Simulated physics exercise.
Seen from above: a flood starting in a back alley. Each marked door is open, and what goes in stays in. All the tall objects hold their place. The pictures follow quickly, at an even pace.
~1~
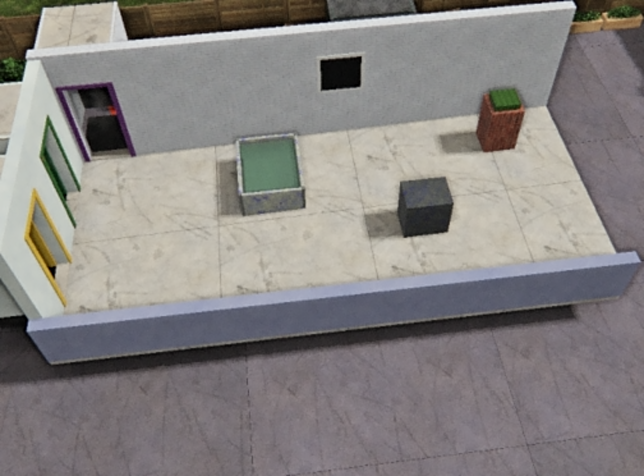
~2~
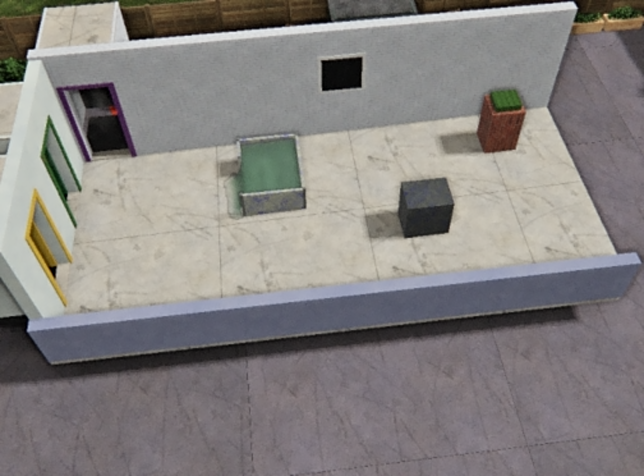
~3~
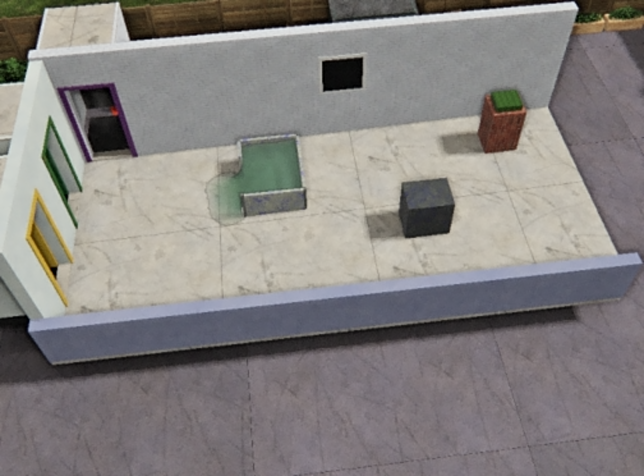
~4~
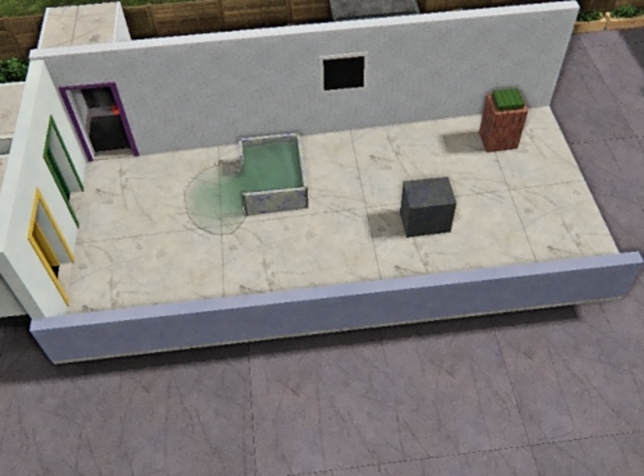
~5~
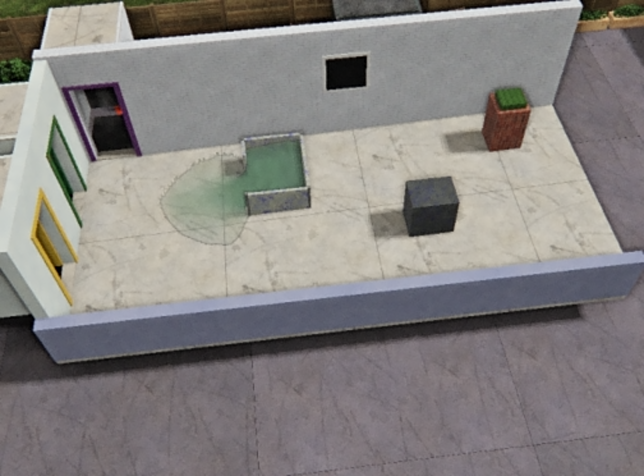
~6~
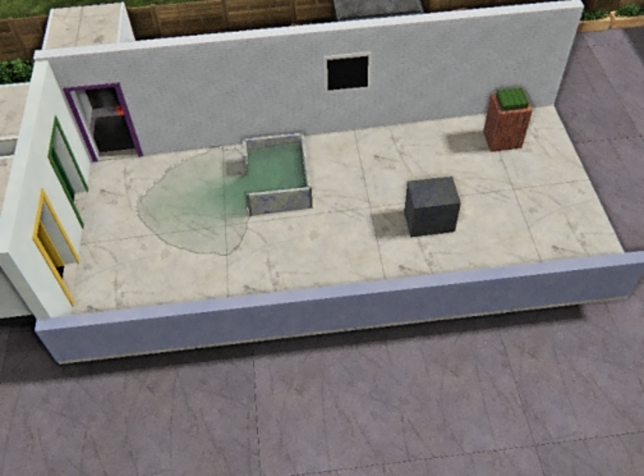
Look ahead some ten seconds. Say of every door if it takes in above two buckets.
One by one: The yellow door lets in a lot; the purple door lets in a lot; the green door lets in a lot.
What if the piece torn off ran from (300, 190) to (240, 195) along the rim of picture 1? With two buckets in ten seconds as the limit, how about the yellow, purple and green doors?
In short: Yellow lets more in, purple floods, green lets less in.
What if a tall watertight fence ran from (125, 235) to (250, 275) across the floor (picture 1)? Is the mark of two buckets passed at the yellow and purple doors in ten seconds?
Yellow door keeps below it; purple door goes over.
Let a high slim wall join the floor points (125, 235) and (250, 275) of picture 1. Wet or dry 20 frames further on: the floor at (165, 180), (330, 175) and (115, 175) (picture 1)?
In that order: Flooded, no water, covered.
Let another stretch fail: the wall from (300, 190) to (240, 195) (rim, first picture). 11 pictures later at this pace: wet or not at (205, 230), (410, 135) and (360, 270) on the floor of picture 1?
One after the other: Free of water, free of water, awash.
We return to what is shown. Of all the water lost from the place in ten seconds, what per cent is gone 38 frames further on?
Near 80 in a hundred.
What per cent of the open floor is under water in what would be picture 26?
I make it 25 per cent.
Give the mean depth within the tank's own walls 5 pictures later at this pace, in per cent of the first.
Near 46 in a hundred.
A moment on, water covers 20 % of the floor; the yellow door not reached, the purple door not reached, the green door under two buckets in.
Next, water covers 30 % of the floor; the yellow door under two buckets in, the purple door under two buckets in, the green door over two buckets in.
Then, water covers 25 % of the floor; the yellow door over two buckets in, the purple door over two buckets in, the green door far over two buckets in.
Later, water covers 25 % of the floor; the yellow door far over two buckets in, the purple door over two buckets in, the green door far over two buckets in.
In the end, water covers 25 % of the floor; the yellow door far over two buckets in, the purple door far over two buckets in, the green door far over two buckets in.
